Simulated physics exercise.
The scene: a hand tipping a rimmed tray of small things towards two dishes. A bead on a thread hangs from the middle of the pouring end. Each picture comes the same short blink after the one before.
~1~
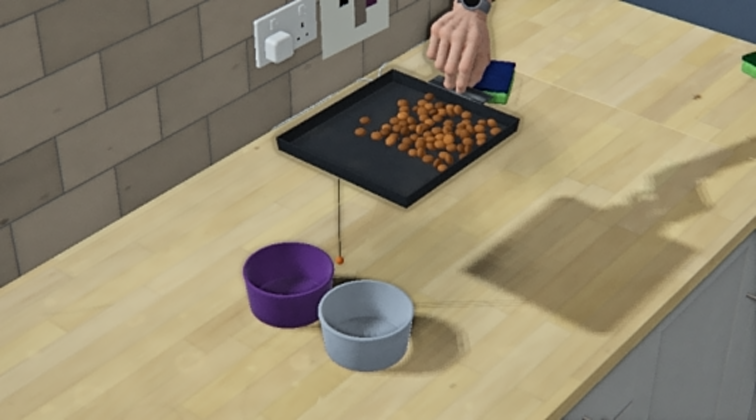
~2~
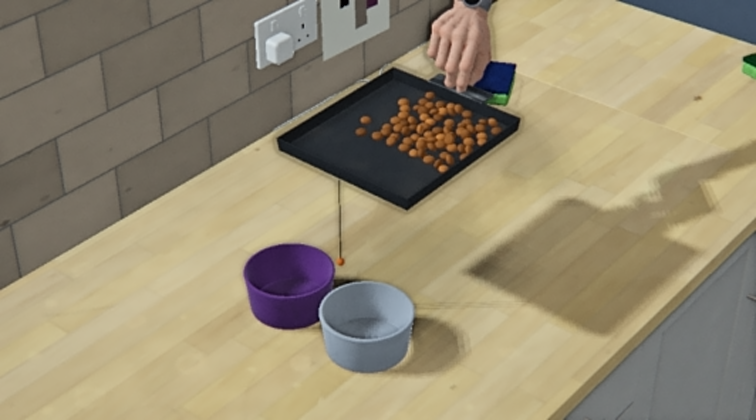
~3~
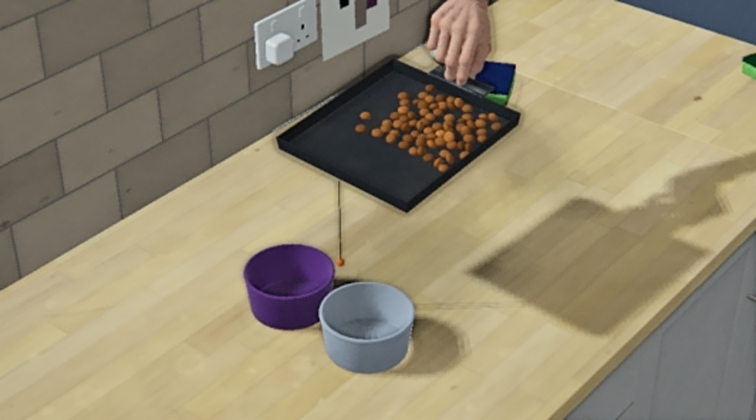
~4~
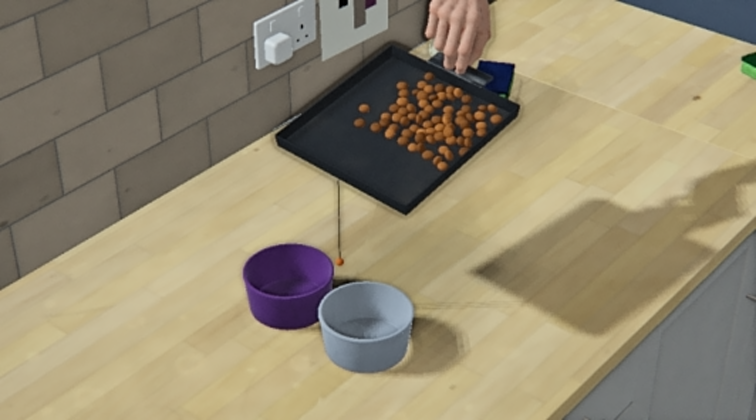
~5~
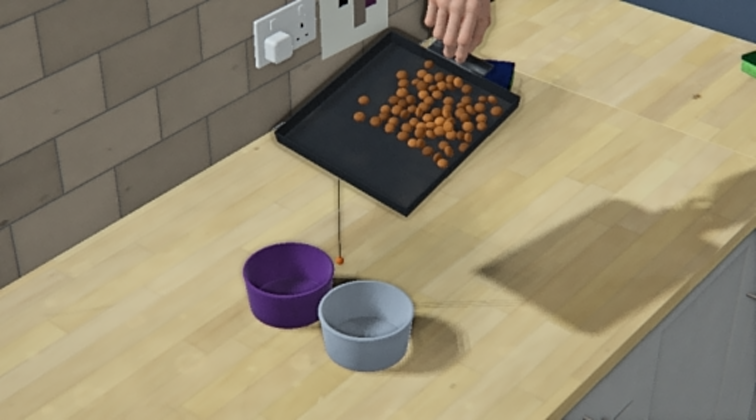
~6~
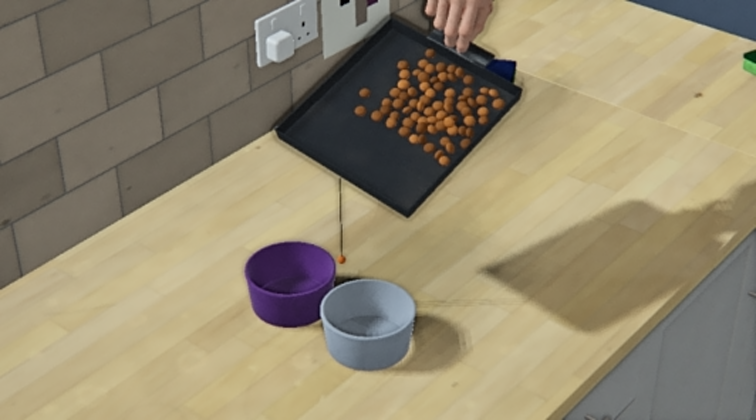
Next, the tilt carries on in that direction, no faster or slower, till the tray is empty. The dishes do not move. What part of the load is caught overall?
Caught overall: The larger part.
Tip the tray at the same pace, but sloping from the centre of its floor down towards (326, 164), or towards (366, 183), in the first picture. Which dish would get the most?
One: The left dish. Two: Right.
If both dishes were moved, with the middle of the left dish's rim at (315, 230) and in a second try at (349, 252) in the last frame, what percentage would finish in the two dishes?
In turn 30 and 50 in a hundred.
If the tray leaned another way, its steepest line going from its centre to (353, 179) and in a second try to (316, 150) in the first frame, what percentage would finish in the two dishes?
The first gives 80 %, the second 30 %.
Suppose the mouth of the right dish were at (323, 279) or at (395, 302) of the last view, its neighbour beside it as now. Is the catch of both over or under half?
The first try: The smaller part. The second: Over half.
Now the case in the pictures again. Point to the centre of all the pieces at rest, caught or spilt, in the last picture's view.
Close to (382, 337).
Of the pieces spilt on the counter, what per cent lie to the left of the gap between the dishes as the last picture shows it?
Close to 0 per cent.
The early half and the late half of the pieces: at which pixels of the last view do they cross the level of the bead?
The first part at (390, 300); the rest at (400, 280).
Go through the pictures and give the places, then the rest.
The first picture shows corners of the pouring end near (278, 137) and (407, 196), level; middle of the load near (437, 131), bits of cat kibble; left dish near (259, 304); right dish near (336, 346); bead on its thread near (340, 261).
The second picture shows corners of the pouring end near (279, 138) and (407, 198), level; middle of the load near (438, 131).
The third picture shows corners of the pouring end near (278, 137) and (407, 201), tipped barely, lowest at the right corner; middle of the load near (438, 127).
The fourth picture shows corners of the pouring end near (277, 135) and (406, 204), tipped a little, lowest at the right corner; middle of the load near (437, 120).
The fifth picture shows corners of the pouring end near (276, 132) and (406, 207), tipped clearly, lowest at the right corner; middle of the load near (437, 113).
The sixth picture shows corners of the pouring end near (277, 129) and (408, 209), tipped clearly, lowest at the right corner; middle of the load near (438, 106); left dish near (261, 303); right dish near (339, 346).
Shortly afterwards, tray tipped steeply; all but a few on the tray; a little in the air.
Next, tray tipped past a quarter turn; near half on the tray; near a third in the right dish; a little outside both; a little in the air.
Some moments later, tray tipped past a quarter turn; near two thirds in the right dish; near a third outside both.
In the end, tray tipped past a quarter turn; near two thirds in the right dish; none at all in the left dish; near a third outside both.
